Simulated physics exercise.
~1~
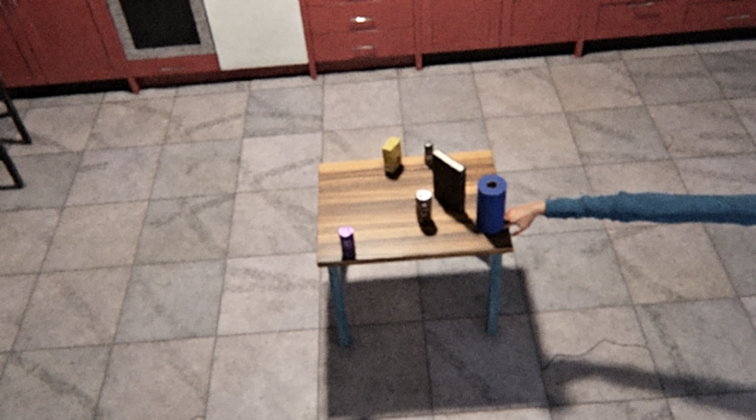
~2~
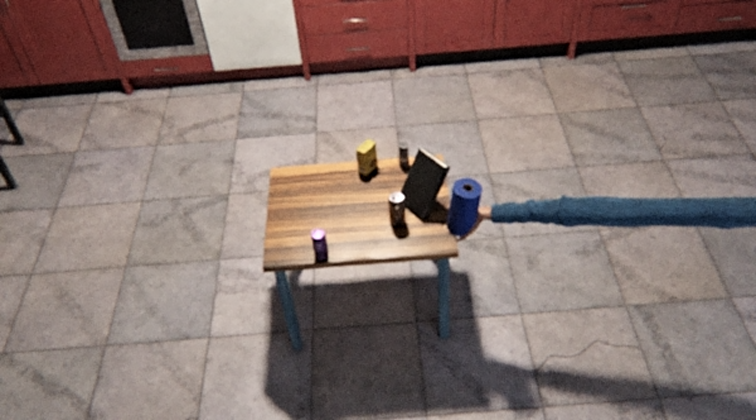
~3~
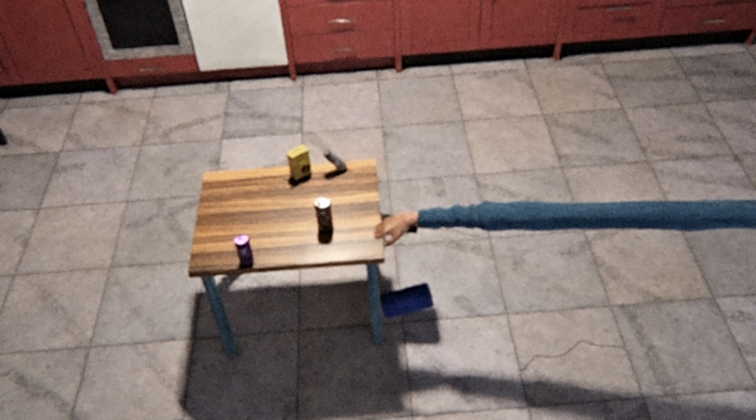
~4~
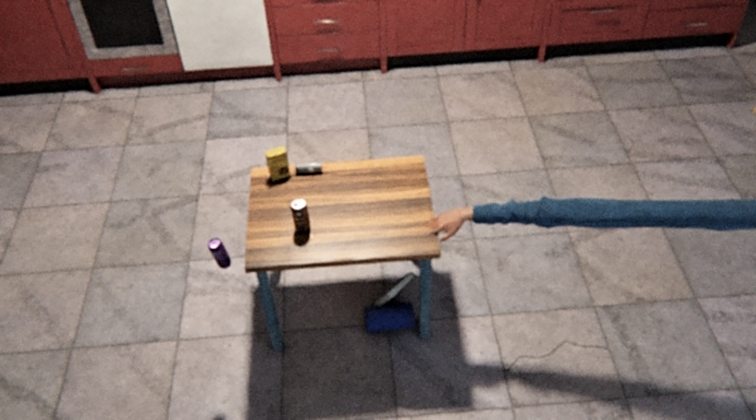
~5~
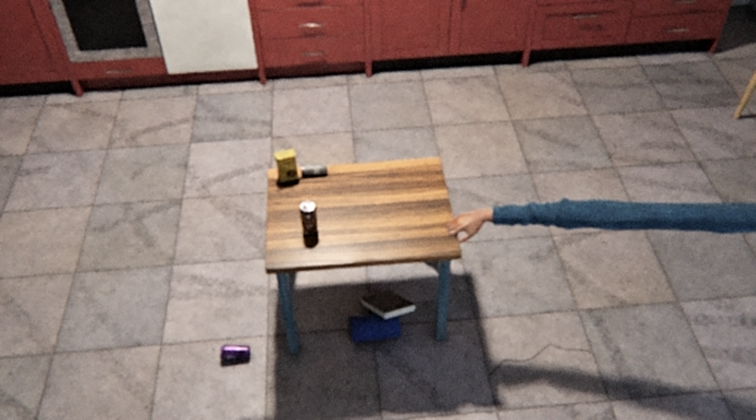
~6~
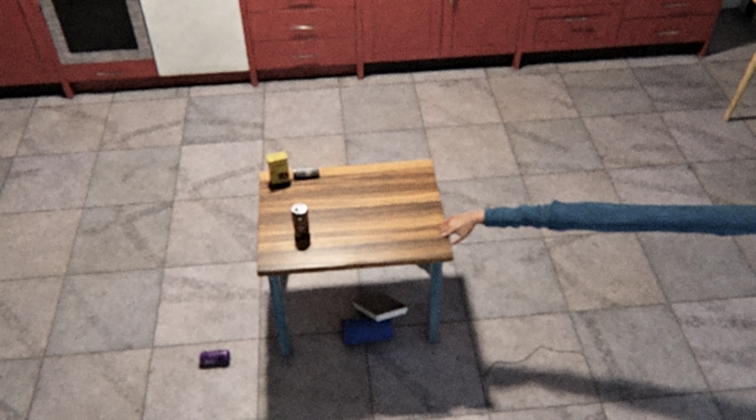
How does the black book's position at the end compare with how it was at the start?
At the start the black book stands upright on the table, but by the end it is lying on its side on the floor beneath it.
